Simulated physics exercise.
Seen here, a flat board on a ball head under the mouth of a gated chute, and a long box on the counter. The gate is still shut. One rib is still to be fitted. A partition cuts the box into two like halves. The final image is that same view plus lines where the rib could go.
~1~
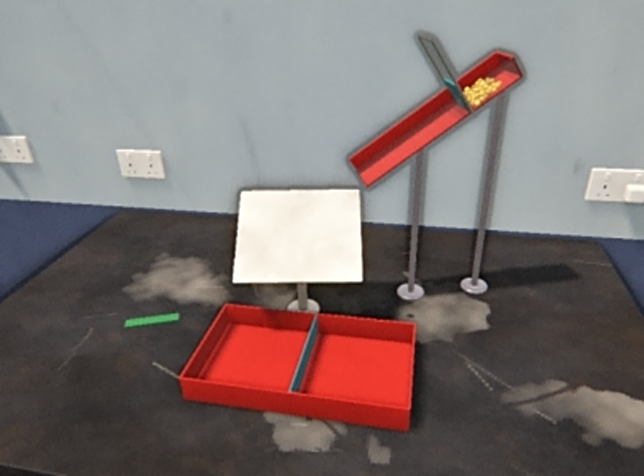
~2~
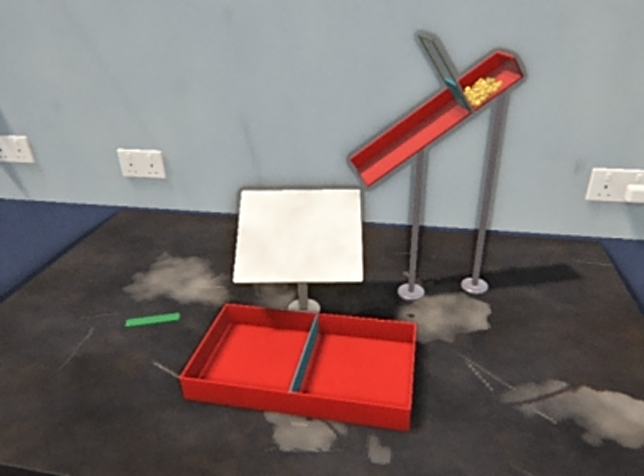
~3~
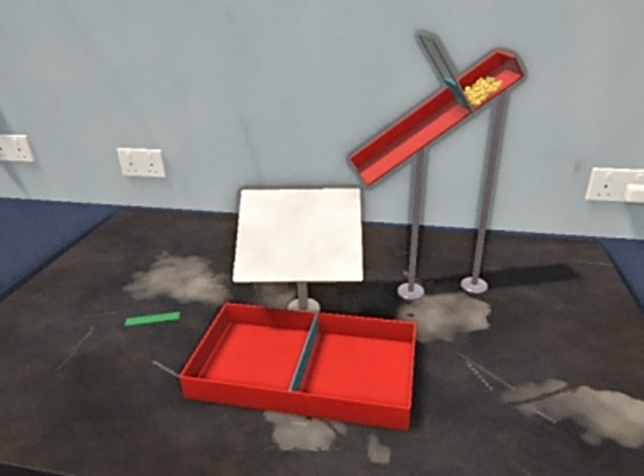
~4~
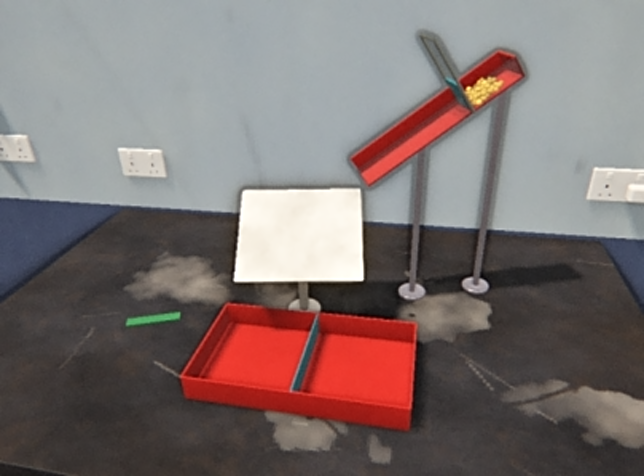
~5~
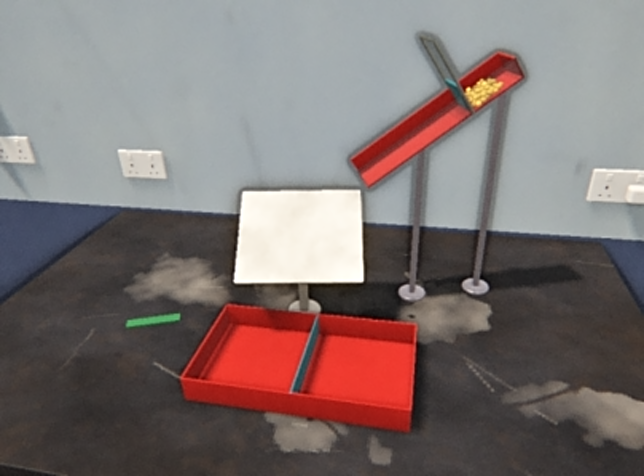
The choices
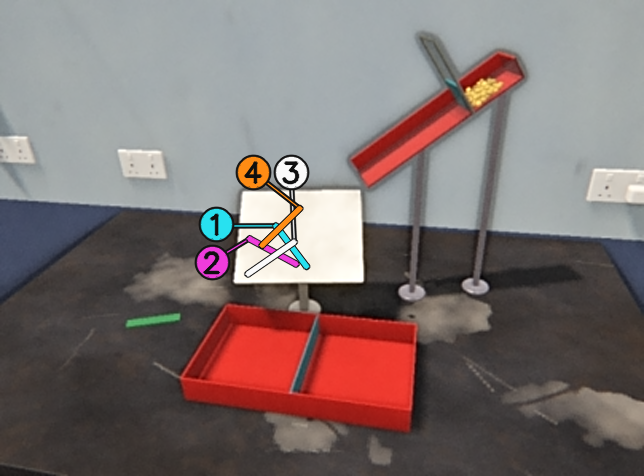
A red sloping chute on two grey posts stands at the right of a dark, scuffed counter, seen from slightly above against a pale blue wall with white sockets. Yellow puffed corn balls sit behind its grey-green gate, with a tilted white board at centre, a divided red box in front and a green strip at left. Nothing visibly moves, and the view stays essentially still.
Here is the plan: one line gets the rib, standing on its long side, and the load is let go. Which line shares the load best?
2 is best.
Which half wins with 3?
More lands on the left.
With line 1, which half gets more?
Right.
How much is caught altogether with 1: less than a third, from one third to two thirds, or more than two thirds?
It is more than two thirds.
On the marked copy, line 1 from (275, 225) to (306, 266); line 2 from (249, 238) to (296, 264); line 3 from (294, 241) to (247, 274); line 4 from (299, 208) to (262, 245).
Choosing 1, of what is caught, a small part in the left half, most in the right.
Choosing 2, of what is caught, about two thirds in the left half, about a third in the right.
Choosing 3, of what is caught, nearly all in the left half, a small part in the right.
Choosing 4, of what is caught, nearly all in the left half, a small part in the right.
